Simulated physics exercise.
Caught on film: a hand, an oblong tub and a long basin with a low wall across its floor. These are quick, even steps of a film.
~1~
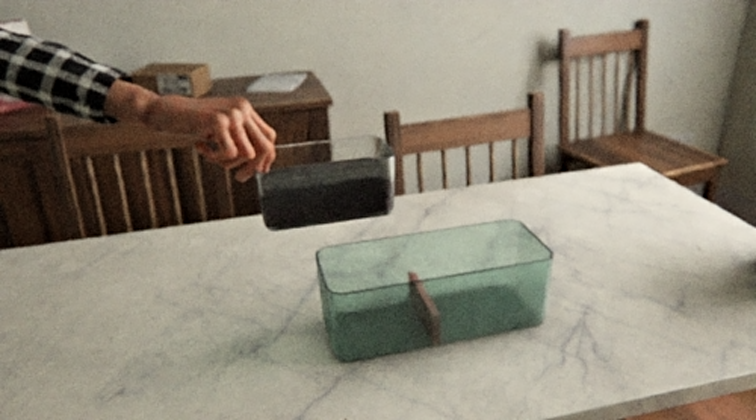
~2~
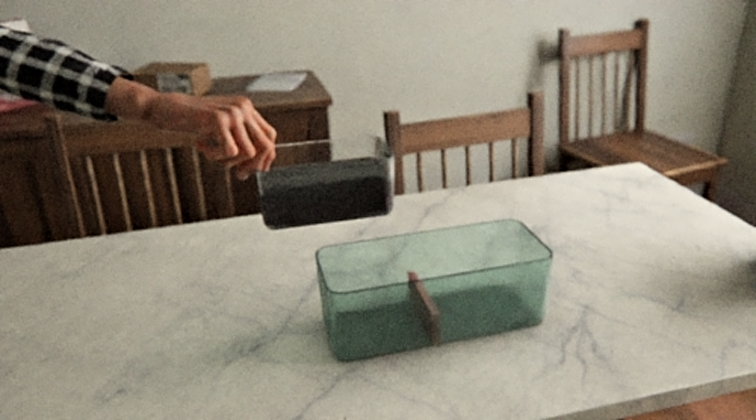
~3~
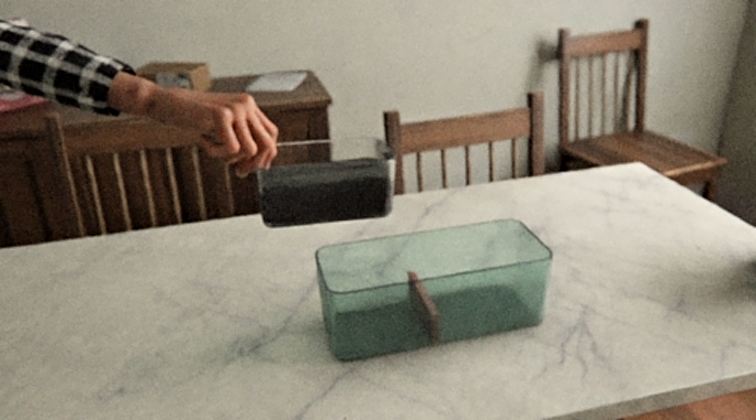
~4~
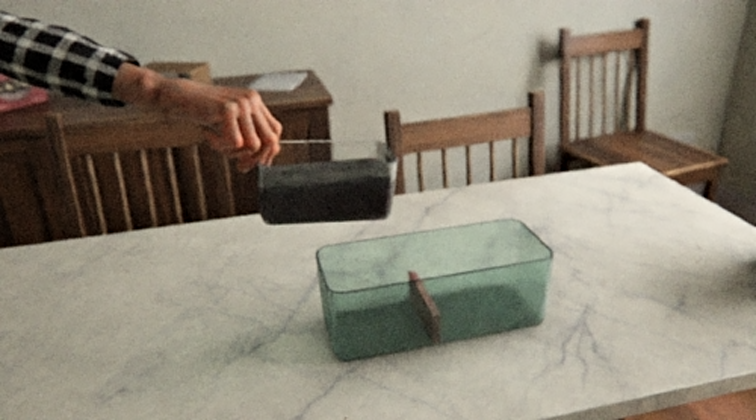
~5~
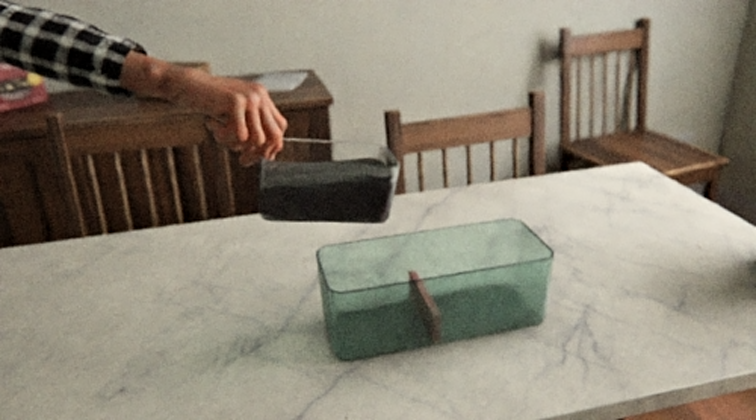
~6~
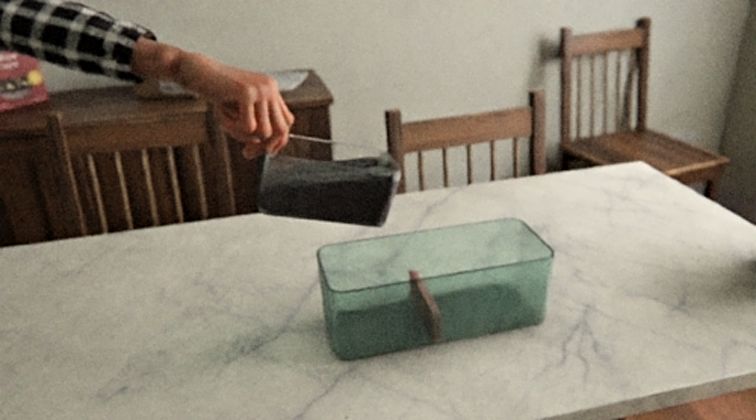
A hand slowly tilting an oblong tub of dark liquid rightward above a long green basin with a low dividing wall.
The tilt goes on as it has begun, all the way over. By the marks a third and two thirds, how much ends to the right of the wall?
In the end from a third to two thirds is right of the wall.
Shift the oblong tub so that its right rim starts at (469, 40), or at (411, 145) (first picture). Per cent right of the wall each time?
Near 70 % and 70 %.
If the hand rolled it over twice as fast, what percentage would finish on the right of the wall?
It comes to 40 per cent or so.
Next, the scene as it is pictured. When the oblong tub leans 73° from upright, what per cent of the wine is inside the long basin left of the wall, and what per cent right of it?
Left: 0 %. Right: 30 %.
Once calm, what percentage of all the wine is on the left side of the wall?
Close to 40 per cent.
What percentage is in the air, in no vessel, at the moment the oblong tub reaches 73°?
About 30 per cent.
A moment on, the oblong tub is tipped part way and 36 per cent is still to pour, 2 is left of the wall and 30 right of it.
Next, the oblong tub is tipped right over and 4 per cent is still to pour, 33 is left of the wall and 57 right of it.
Then the oblong tub is tipped right over and 0 per cent is still to pour, 40 is left of the wall and 58 right of it.
Later the oblong tub is tipped right over and 0 per cent is still to pour, 40 is left of the wall and 58 right of it.
In the end 40 per cent lies left of the wall, 58 right of it and 2 outside.
